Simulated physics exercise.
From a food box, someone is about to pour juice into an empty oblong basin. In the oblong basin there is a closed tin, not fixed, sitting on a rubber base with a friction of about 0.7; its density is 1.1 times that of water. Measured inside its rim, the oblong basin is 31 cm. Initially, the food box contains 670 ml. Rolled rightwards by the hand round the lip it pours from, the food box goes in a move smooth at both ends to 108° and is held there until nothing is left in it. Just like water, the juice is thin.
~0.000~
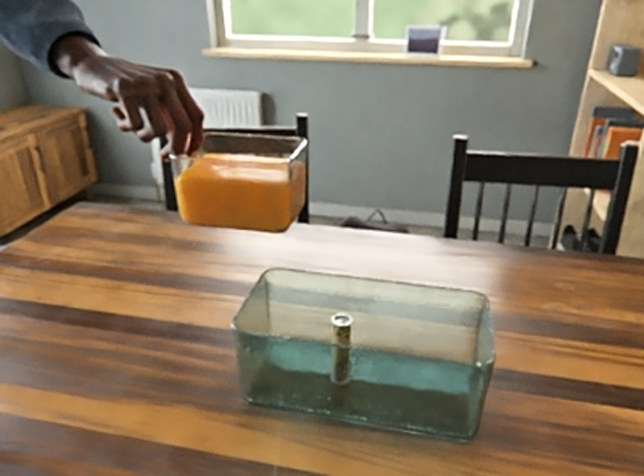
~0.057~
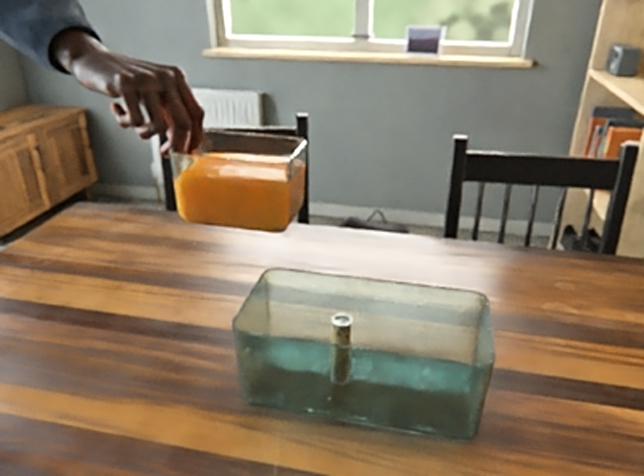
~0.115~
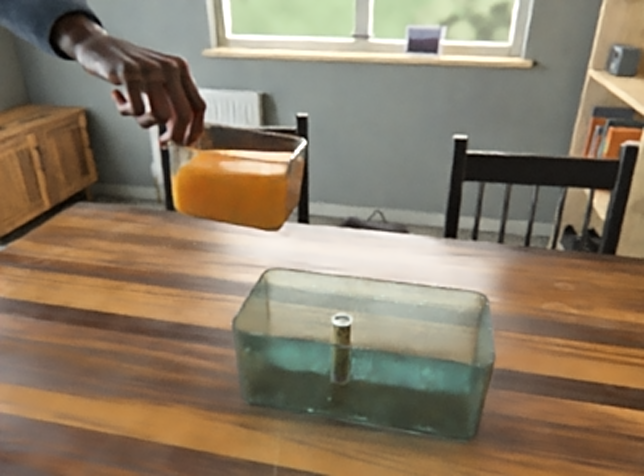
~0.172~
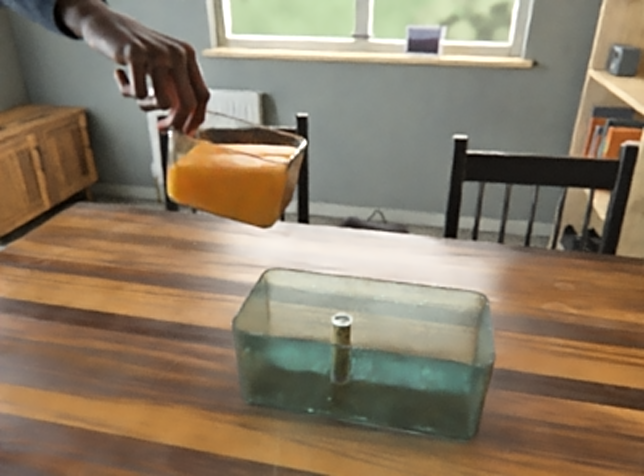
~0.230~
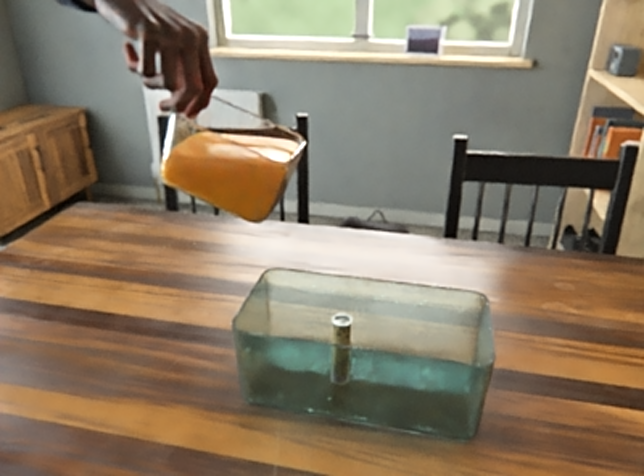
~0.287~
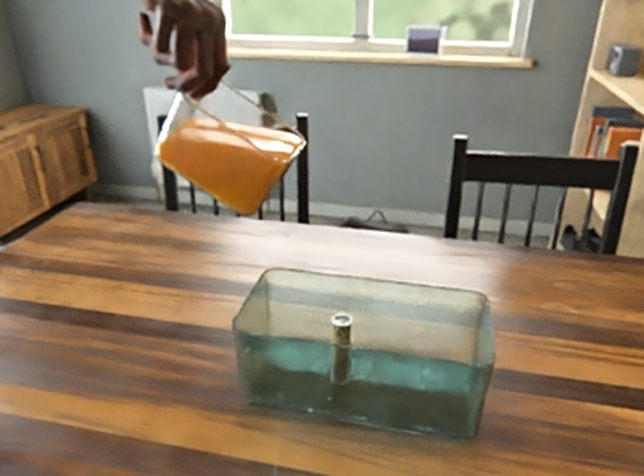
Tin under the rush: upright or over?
Here's my call: It tips.
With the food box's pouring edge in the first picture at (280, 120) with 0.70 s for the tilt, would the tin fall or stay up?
Then the tin comes down.
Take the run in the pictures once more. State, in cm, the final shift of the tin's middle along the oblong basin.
Looks like roughly 6.5 cm in total.
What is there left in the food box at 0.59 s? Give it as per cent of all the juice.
Close to 42 percent of the liquid remains at that time.
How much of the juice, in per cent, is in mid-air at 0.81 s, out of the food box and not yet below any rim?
Close to 24 per cent.
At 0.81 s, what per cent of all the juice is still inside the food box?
I'd estimate some 5 per cent.
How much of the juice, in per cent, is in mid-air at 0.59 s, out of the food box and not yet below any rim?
About 54 per cent.
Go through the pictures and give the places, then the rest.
In the first frame, it leans 0°; its right rim is at (298, 153); the juice meets the walls at (192, 164) and (298, 172); the oblong basin's rim runs from (249, 297) to (491, 328); the tin's top is at (342, 322).
In the second frame, it leans 1°; its right rim is at (298, 153); the juice meets the walls at (192, 163) and (297, 170).
In the third frame, it leans 6°; its right rim is at (298, 153); the juice meets the walls at (190, 160) and (296, 165).
In the fourth frame, it leans 12°; its right rim is at (297, 153); the juice meets the walls at (185, 154) and (294, 159).
In the fifth frame, it leans 21°; its right rim is at (297, 153); the juice meets the walls at (182, 142) and (296, 152).
In the sixth frame, it leans 32°; its right rim is at (296, 153); the juice meets the walls at (179, 126) and (298, 146).
After 0.59 s the tilt is 91° and 43 per cent is still to pour; the tin stands where it began.
After 0.81 s the tilt is 108° and 5 per cent is still to pour; the tin stands where it began.
After 1.04 s the tilt is 108° and 0 per cent is still to pour; the tin leans 20°.
After 1.29 s the tilt is 108° and 0 per cent is still to pour; the tin lies on its side.
In the end the tin lies on its side.
